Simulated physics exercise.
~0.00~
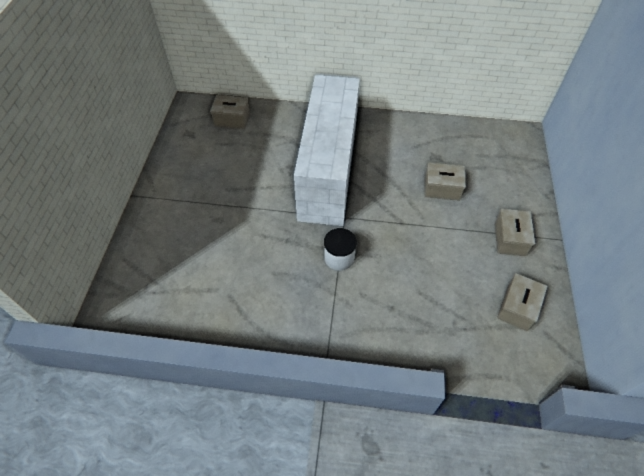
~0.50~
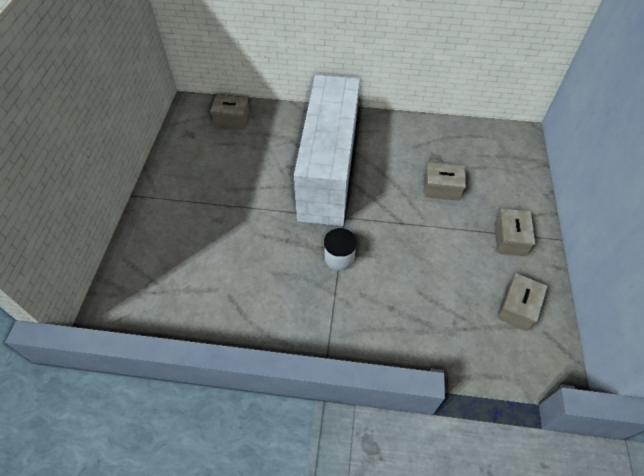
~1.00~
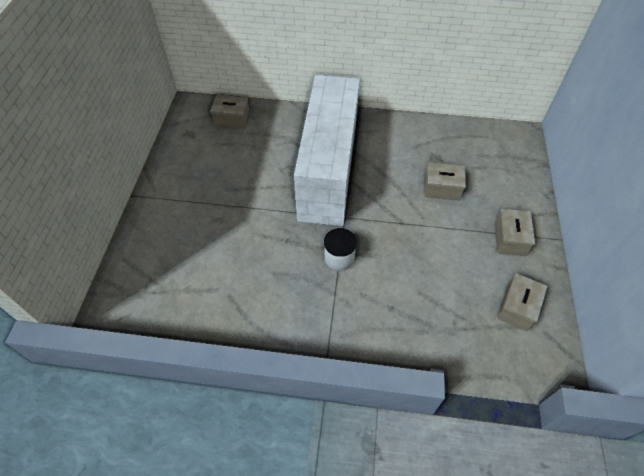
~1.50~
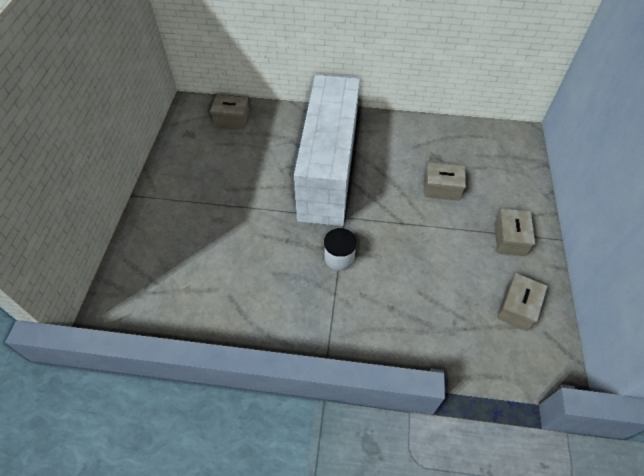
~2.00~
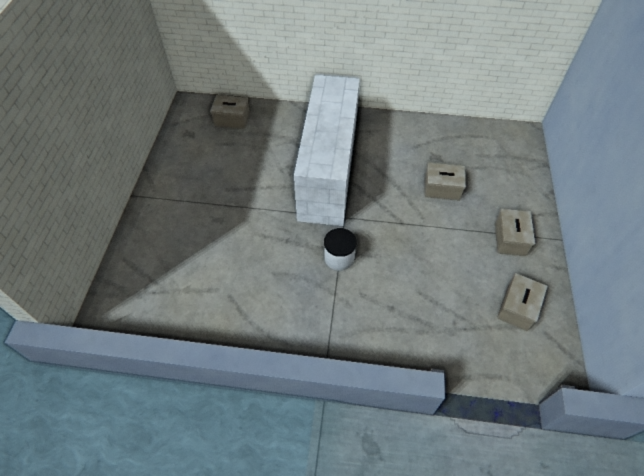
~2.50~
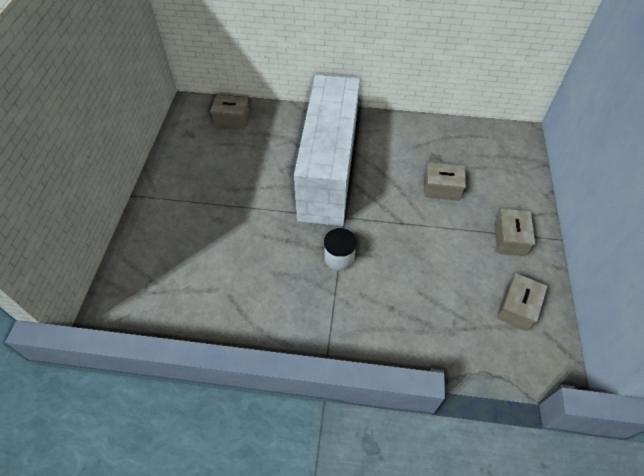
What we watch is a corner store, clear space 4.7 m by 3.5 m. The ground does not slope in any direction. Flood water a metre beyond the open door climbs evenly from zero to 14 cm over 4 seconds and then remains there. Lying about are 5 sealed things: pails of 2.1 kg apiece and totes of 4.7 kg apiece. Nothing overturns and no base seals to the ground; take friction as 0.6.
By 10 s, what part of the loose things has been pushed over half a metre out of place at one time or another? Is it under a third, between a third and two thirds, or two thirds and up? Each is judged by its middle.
It is between a third and two thirds.
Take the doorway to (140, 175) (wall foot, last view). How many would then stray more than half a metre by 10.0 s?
In that case the number is 0.
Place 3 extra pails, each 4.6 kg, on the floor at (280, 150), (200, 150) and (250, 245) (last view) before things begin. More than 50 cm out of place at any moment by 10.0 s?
The three, in order: Smaller shift, smaller shift, smaller shift.
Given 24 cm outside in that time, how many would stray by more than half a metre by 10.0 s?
Then 5.
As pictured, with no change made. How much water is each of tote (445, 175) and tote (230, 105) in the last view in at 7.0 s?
Close to 3 and 0 centimetres.
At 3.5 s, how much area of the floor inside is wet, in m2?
Wet: Near 1.0 m2.
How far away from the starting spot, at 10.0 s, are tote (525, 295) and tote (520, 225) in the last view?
In that order: 150 cm, 140 cm.
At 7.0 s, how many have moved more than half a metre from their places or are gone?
2.
After 3.5 s 0 of 5 are over 50 cm from their spots; 0 afloat.
After 4.5 s 0 of 5 are over 50 cm from their spots; 0 afloat.
After 7.0 s 2 of 5 are over 50 cm from their spots; 1 afloat.
After 10.0 s 3 of 5 are over 50 cm from their spots, and 3 have been at some point; 3 afloat.
